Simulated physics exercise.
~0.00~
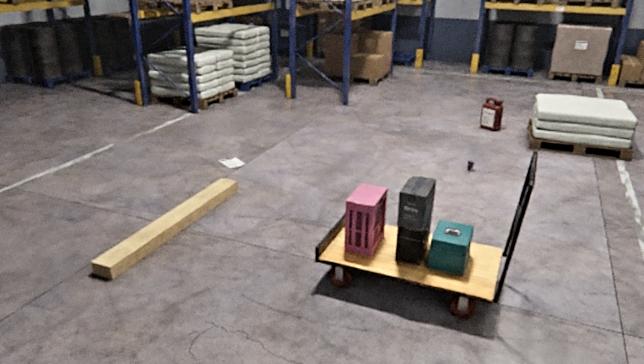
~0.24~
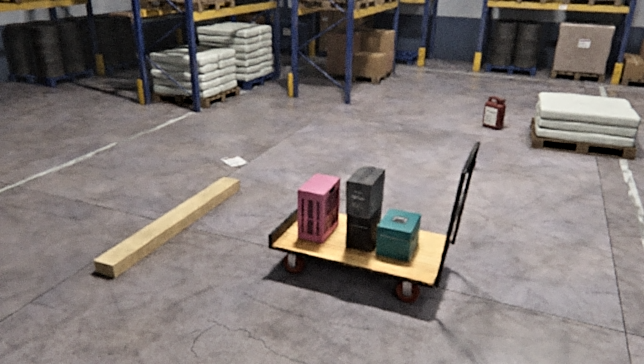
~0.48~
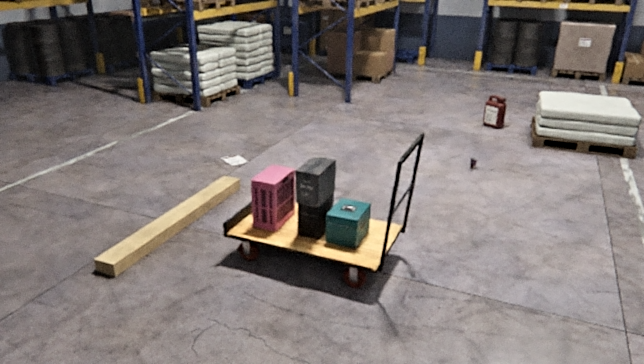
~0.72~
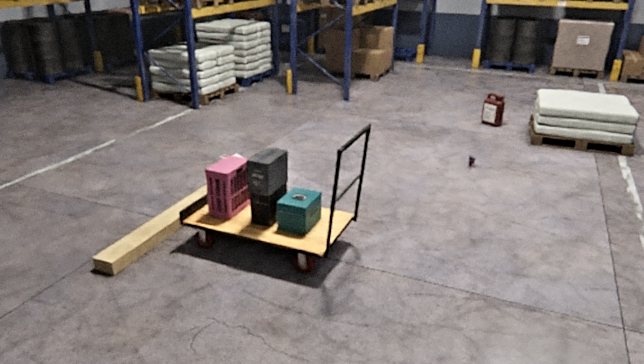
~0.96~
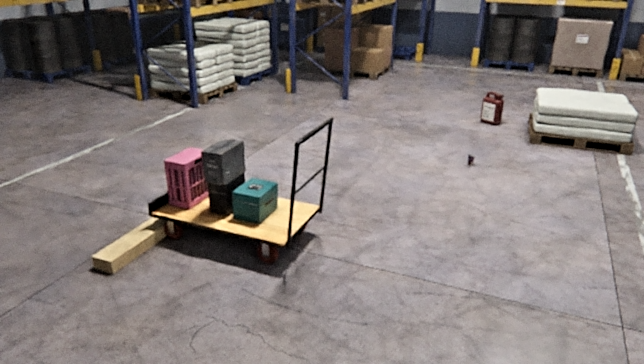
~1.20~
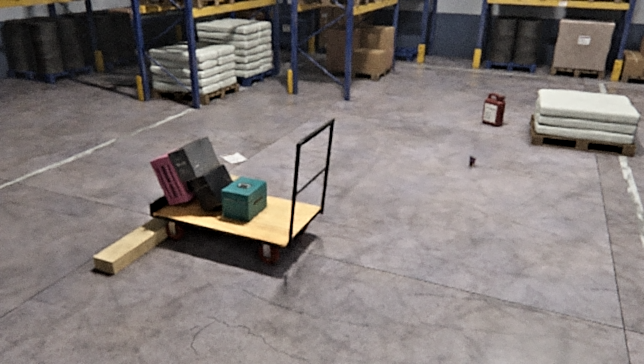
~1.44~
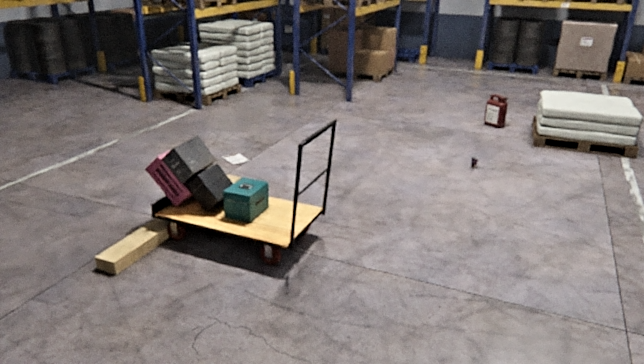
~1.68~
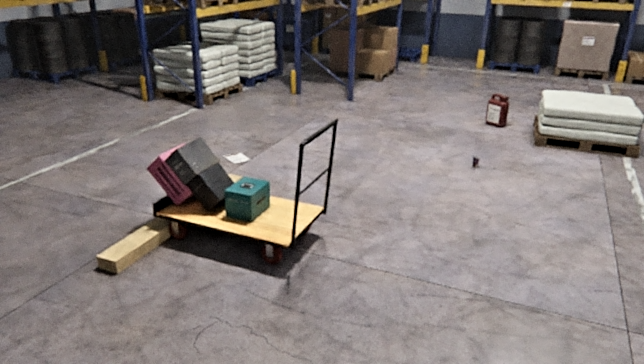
Platform trolley rolling left across a warehouse floor, stopping against a wooden beam, its pink crate and dark boxes tipping but staying aboard.
